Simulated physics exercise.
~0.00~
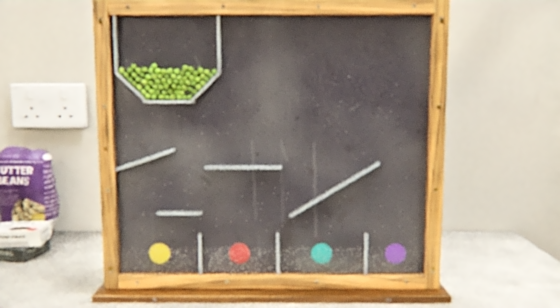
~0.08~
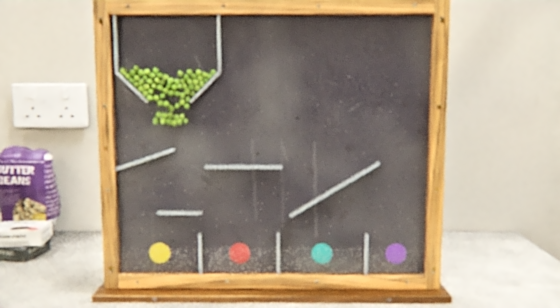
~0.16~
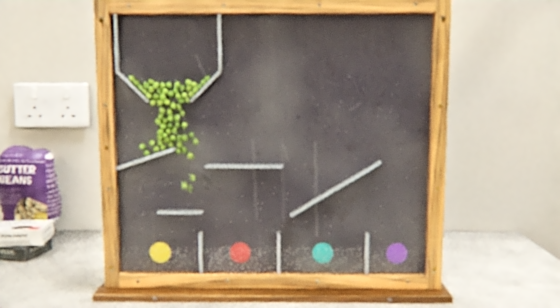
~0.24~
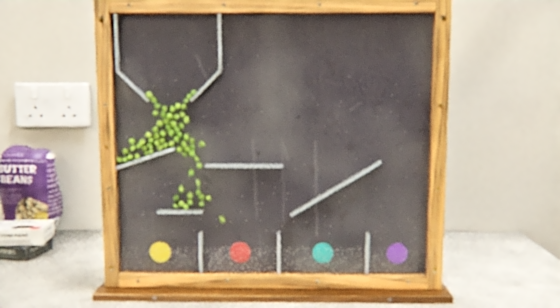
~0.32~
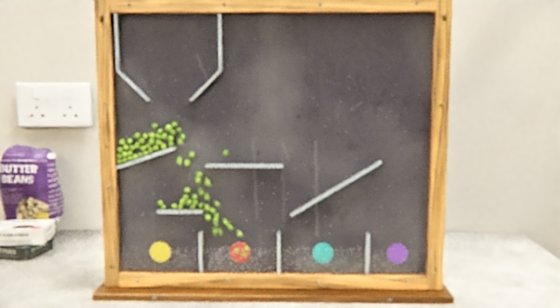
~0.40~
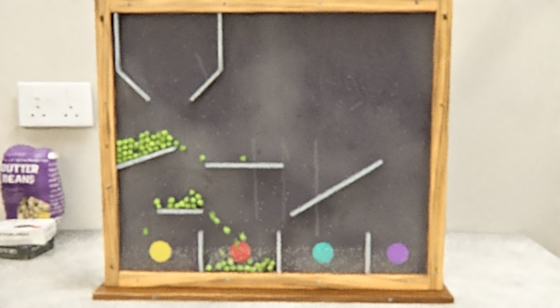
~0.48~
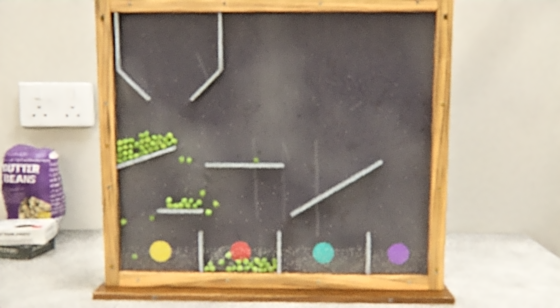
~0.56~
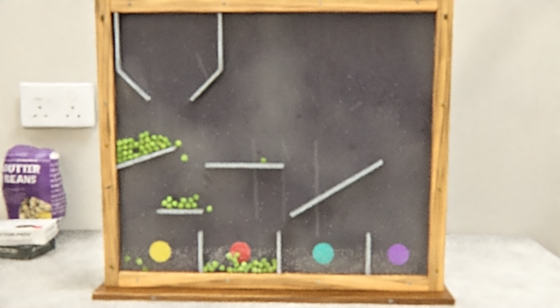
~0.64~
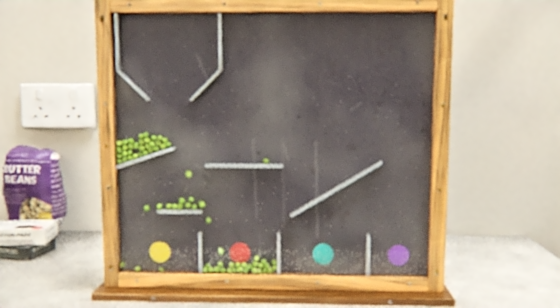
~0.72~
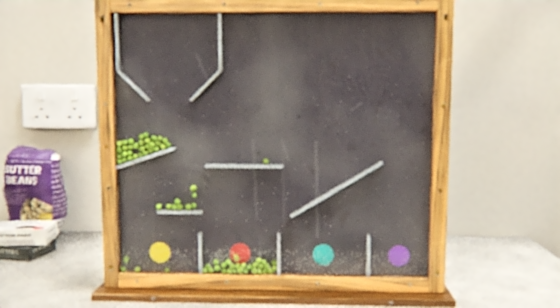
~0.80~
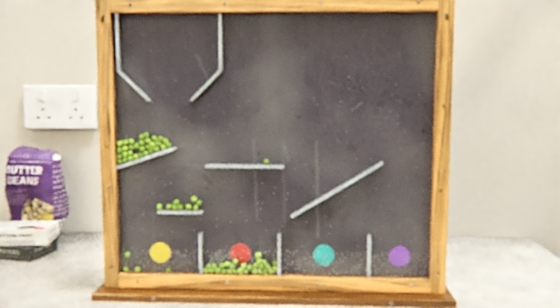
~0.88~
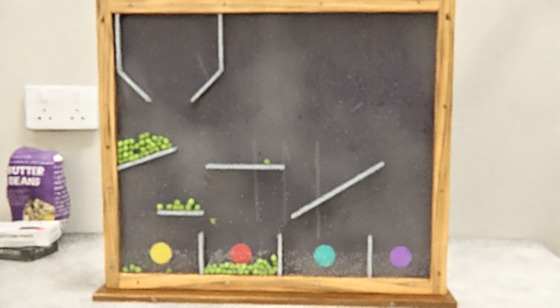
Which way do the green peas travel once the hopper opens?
They move down, dropping out of the hopper onto the ledges, with many carrying on into the bins below.
